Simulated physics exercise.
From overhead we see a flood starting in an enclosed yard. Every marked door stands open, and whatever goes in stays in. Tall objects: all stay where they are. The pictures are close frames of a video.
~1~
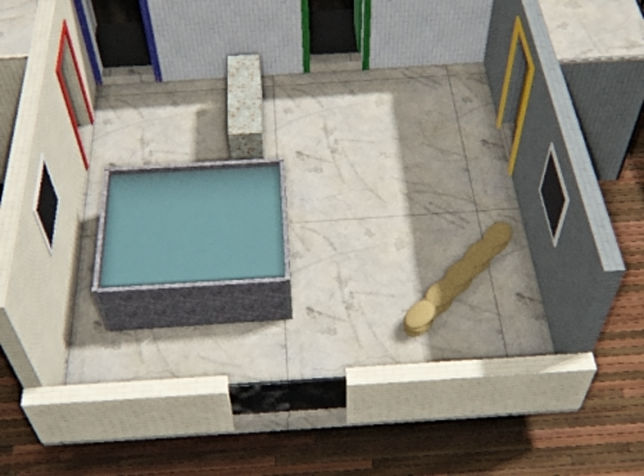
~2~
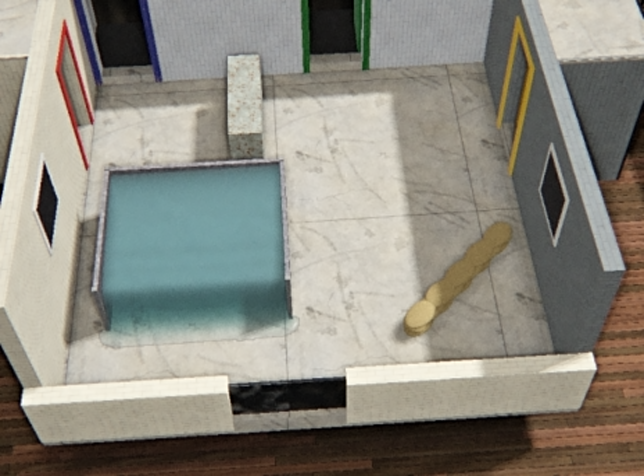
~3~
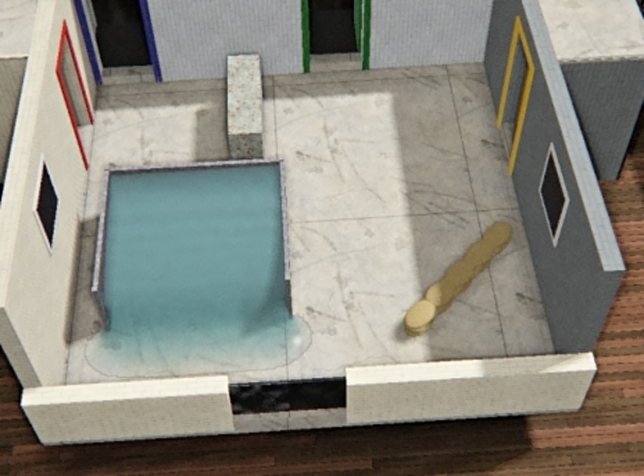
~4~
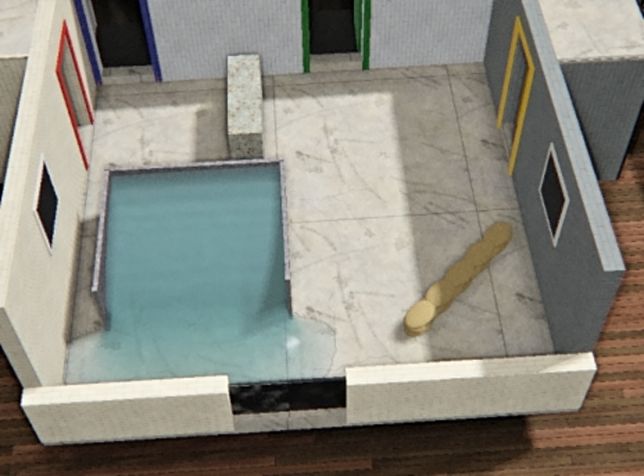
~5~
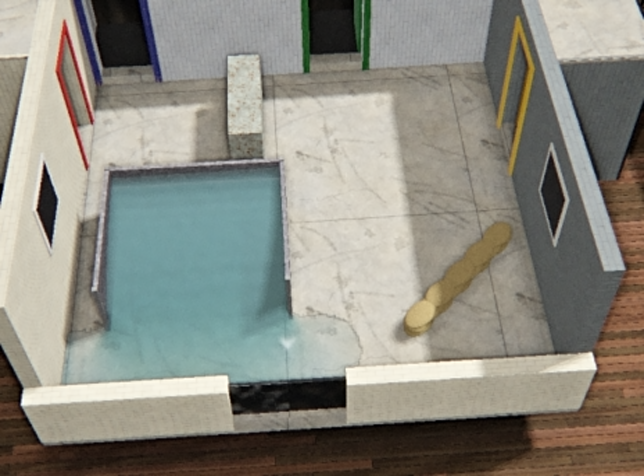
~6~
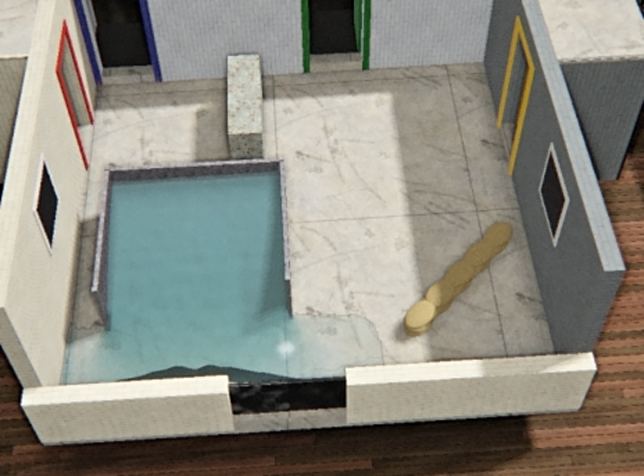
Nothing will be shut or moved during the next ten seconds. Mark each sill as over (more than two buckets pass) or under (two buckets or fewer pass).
The yellow door is under, the green door is under, the red door is over, the blue door is over.
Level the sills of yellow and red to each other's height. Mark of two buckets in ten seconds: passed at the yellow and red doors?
Lab note - yellow above the cap, red below the cap.
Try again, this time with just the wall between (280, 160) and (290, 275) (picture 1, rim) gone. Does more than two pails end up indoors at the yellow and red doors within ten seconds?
Lab note: Yellow door above the mark, red door above the mark.
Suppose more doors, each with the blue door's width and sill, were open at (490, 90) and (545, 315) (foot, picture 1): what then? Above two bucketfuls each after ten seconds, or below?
Log: Door one misses the mark; door two beats the mark.
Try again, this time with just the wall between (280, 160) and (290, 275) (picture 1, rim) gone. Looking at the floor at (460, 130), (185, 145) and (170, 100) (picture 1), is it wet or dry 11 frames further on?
Submerged, unwetted, unwetted.
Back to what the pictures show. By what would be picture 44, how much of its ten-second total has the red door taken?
Close to 65 %.
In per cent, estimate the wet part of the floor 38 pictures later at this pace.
Estimated share: Around 80 %.
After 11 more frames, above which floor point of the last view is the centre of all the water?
Near (220, 325).
A moment on, water covers 20 % of the floor; the yellow door not reached, the green door not reached, the red door not reached, the blue door not reached.
Next, water covers 35 % of the floor; the yellow door not reached, the green door not reached, the red door not reached, the blue door not reached.
Then, water covers 60 % of the floor; the yellow door wet at the sill, nothing in, the green door not reached, the red door under two buckets in, the blue door far over two buckets in.
Later, water covers 80 % of the floor; the yellow door wet at the sill, nothing in, the green door wet at the sill, nothing in, the red door over two buckets in, the blue door far over two buckets in.
In the end, water covers 95 % of the floor; the yellow door wet at the sill, nothing in, the green door wet at the sill, nothing in, the red door over two buckets in, the blue door far over two buckets in.
